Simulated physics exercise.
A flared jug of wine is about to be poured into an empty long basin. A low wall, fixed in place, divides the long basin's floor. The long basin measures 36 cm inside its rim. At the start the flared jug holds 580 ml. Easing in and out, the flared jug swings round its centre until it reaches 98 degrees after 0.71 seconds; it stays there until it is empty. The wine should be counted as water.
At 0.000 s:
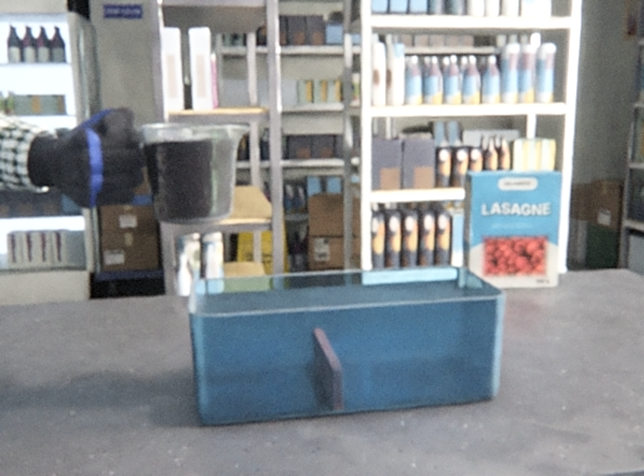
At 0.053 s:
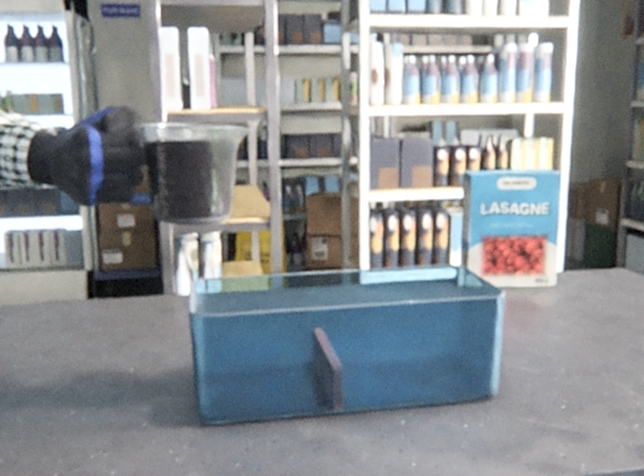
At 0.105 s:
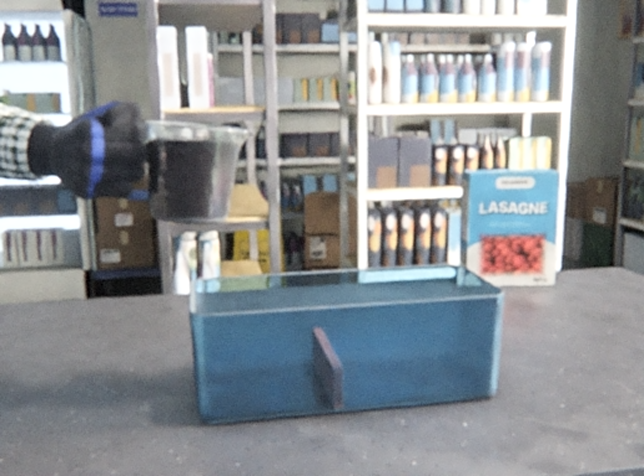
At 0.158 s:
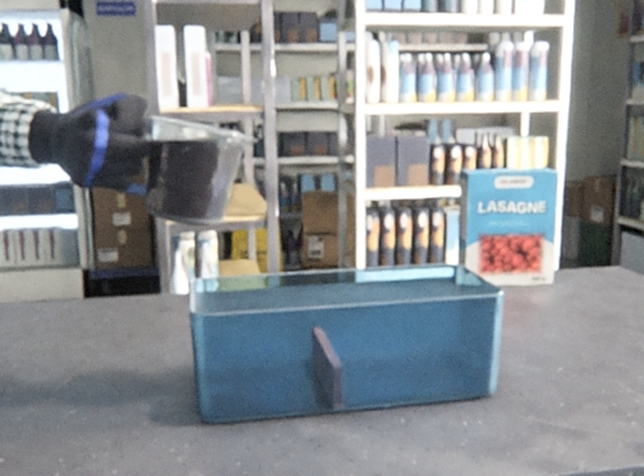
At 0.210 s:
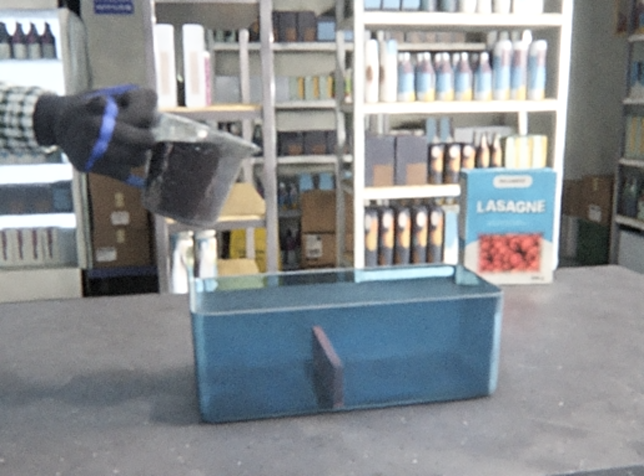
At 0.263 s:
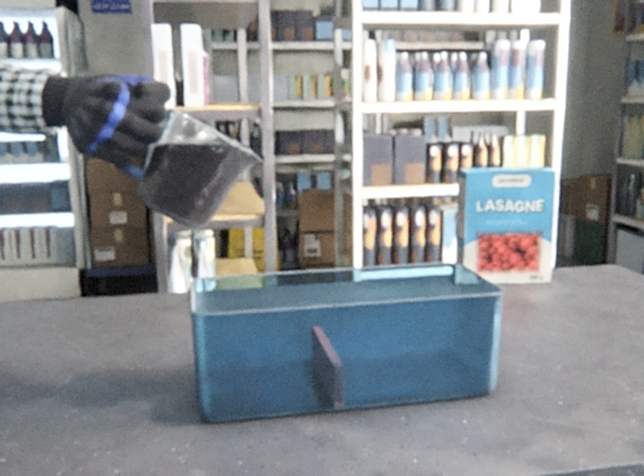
In a storeroom, a gloved hand gradually tilts a dark-filled jug rightward above a basin.
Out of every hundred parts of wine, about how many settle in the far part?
About 14 out of 100.
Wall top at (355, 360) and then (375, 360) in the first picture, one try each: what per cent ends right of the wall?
It comes to 10 per cent, and then 15 per cent.
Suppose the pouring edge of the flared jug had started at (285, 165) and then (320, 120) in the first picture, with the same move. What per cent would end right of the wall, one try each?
Near 70 in a hundred on the first go and near 95 in a hundred on the second.
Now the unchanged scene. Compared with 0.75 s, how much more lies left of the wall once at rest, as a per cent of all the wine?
Near 26 percent, give or take.
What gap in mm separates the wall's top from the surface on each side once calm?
On the left it's about 28 mm; on the right, about 48 mm.
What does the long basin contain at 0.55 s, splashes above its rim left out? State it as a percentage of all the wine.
About 18 per cent.
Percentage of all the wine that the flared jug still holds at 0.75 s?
14 per cent or so.
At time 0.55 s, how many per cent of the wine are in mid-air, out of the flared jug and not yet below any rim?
Near 28 per cent of it all.
After 0.55 s the tilt is 86° and 55 per cent is still to pour, 13 is left of the wall and 5 right of it.
After 0.75 s the tilt is 98° and 14 per cent is still to pour, 58 is left of the wall and 13 right of it.
After 0.97 s the tilt is 98° and 2 per cent is still to pour, 78 is left of the wall and 13 right of it.
After 1.21 s the tilt is 98° and 0 per cent is still to pour, 83 is left of the wall and 14 right of it.
In the end 84 per cent lies left of the wall, 14 right of it and 2 outside.
